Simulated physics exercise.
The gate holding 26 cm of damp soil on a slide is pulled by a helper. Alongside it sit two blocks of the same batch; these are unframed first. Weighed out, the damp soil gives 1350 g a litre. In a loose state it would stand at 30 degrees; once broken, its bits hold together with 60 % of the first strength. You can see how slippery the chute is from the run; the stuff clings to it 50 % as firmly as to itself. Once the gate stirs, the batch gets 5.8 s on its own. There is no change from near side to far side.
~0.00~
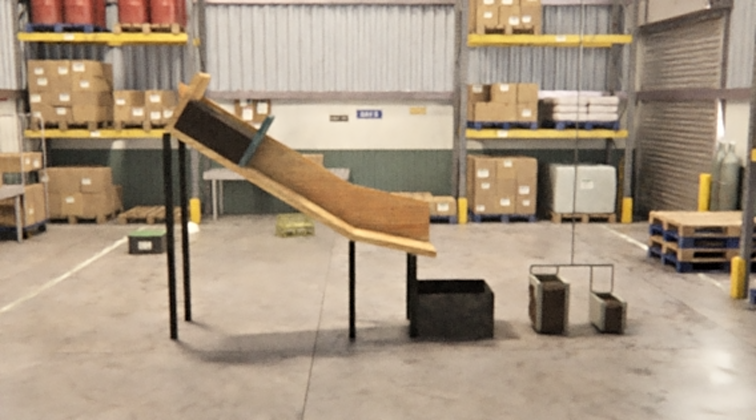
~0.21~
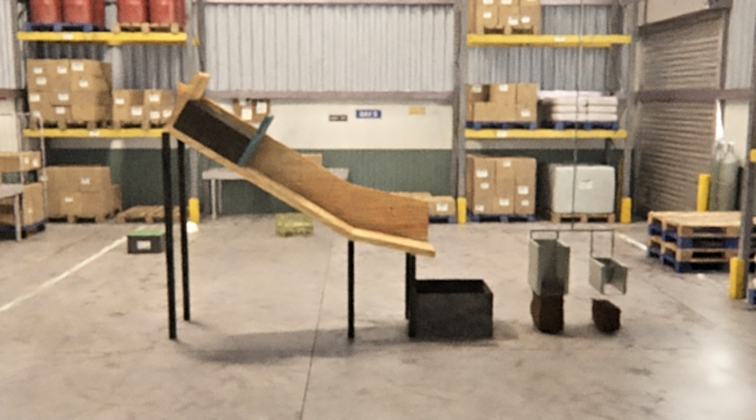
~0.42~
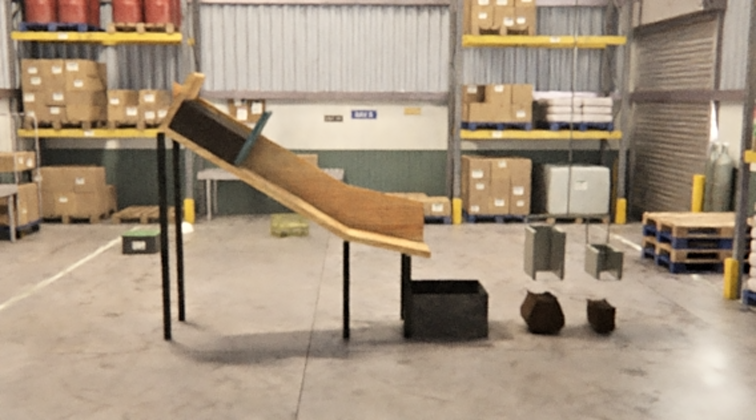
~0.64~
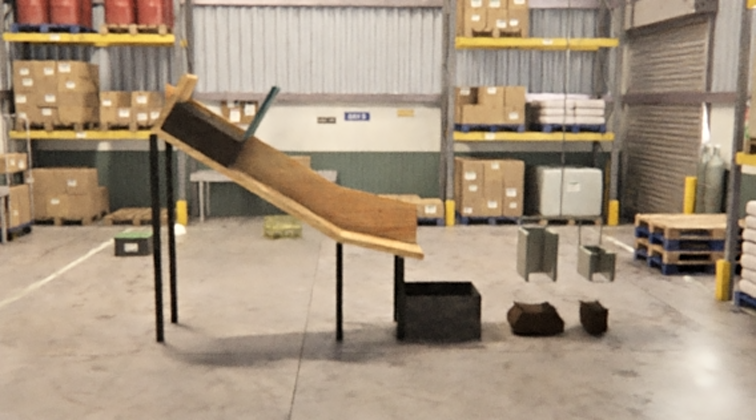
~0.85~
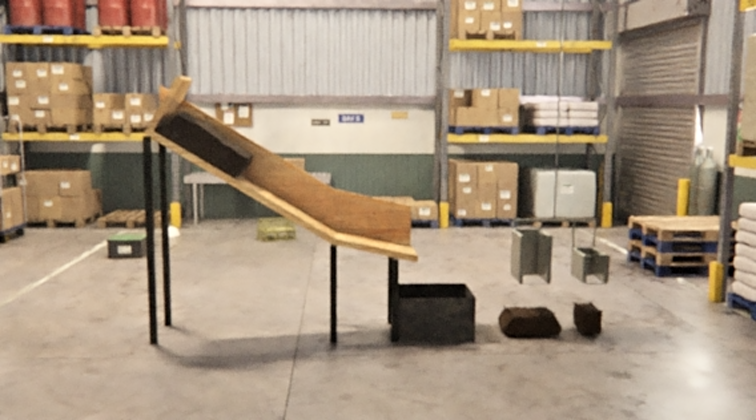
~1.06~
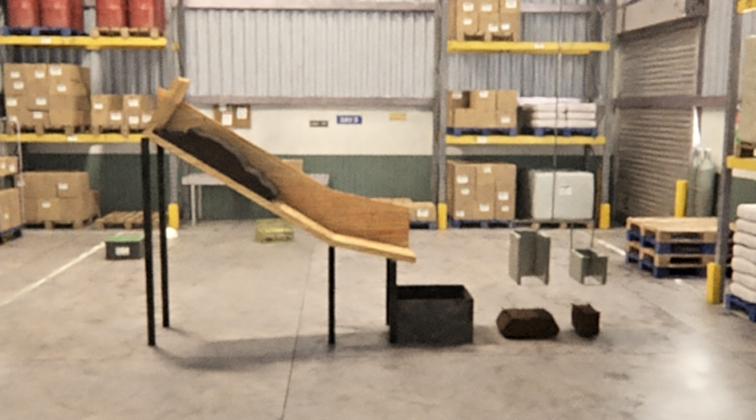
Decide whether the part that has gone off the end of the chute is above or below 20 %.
Higher than 20 %.
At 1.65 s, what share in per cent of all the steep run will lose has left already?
About 30 %.
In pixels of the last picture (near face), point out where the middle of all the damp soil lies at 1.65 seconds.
The middle sits at about (315, 217).
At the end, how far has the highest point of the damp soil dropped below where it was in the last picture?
Measured change: About 2 cm.
By 1.65 s, 67 % is on the steep run, 33 % on the flatter one and 0 % past the end.
By 2.35 s, 1 % is on the steep run, 56 % on the flatter one and 42 % past the end.
By 3.05 s, 1 % is on the steep run, 13 % on the flatter one and 85 % past the end.
By 3.76 s, 1 % is on the steep run, 13 % on the flatter one and 85 % past the end.
By 6.16 s, at the end, 1 % is on the steep run, 13 % on the flatter one and 85 % past the end.
